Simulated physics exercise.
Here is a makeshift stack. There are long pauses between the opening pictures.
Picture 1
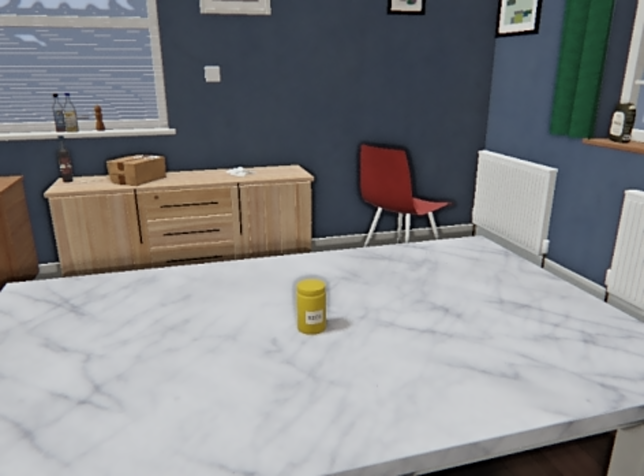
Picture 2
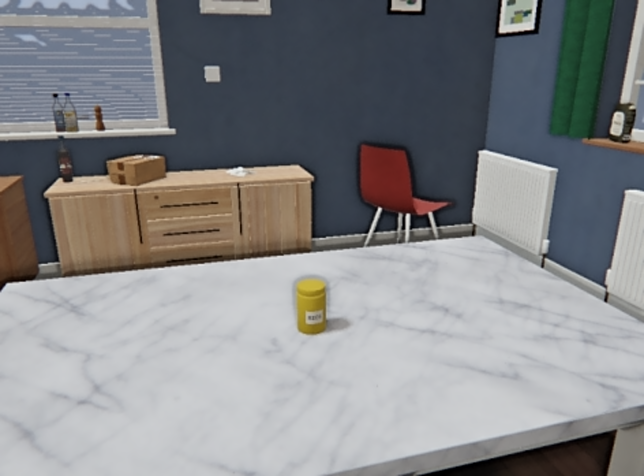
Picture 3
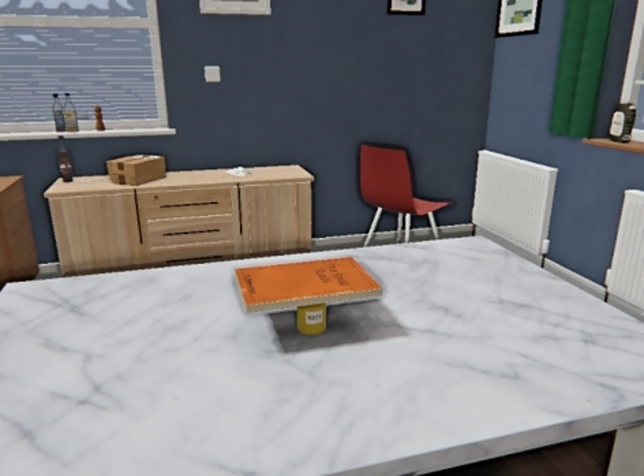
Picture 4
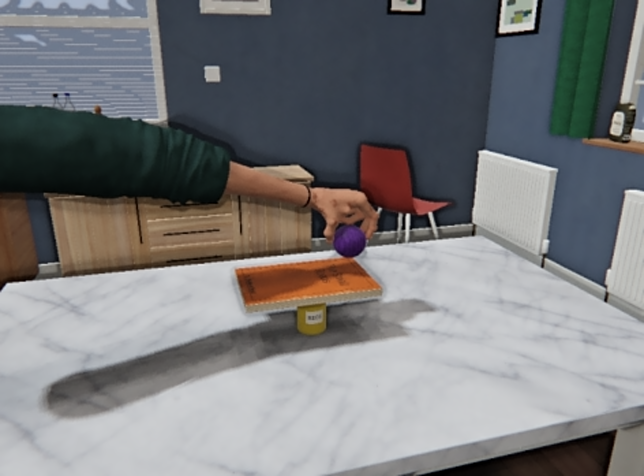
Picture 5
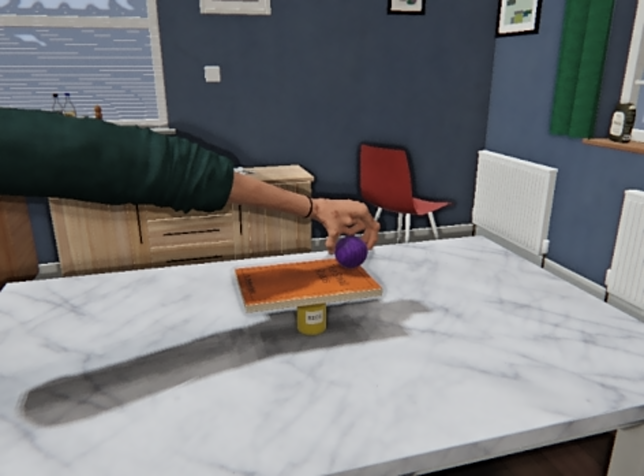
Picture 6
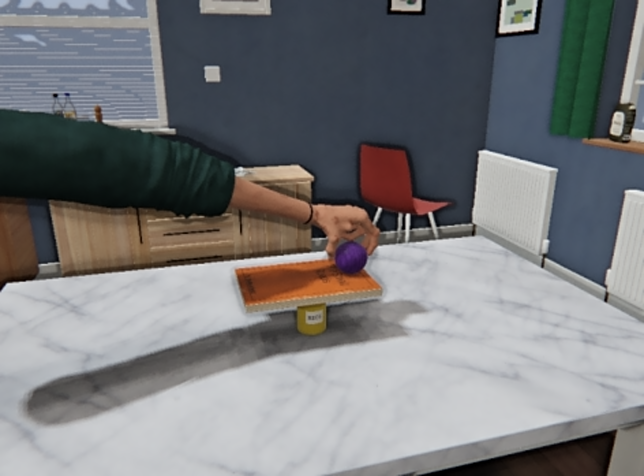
The clip opens on a yellow jar standing alone on a white marble table, and then an orange book appears lying flat on top of it. A hand reaches in from the left with a round purple onion and lowers it slightly onto the book's right side, still holding it.
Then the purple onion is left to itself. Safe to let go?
As it turns out, it holds.
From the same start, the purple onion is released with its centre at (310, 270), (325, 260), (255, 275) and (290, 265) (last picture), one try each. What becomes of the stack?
First, it keeps its balance; second, it stays up; third, it loses its balance; fourth, it holds.
Then, 0.20 s after the last picture, nothing has stirred.
Then, 0.50 s after the last picture, purple onion resting near (351, 258).
At rest, all 3 in place. Seen from the same camera at the end, purple onion near (351, 258). The stack stays up.
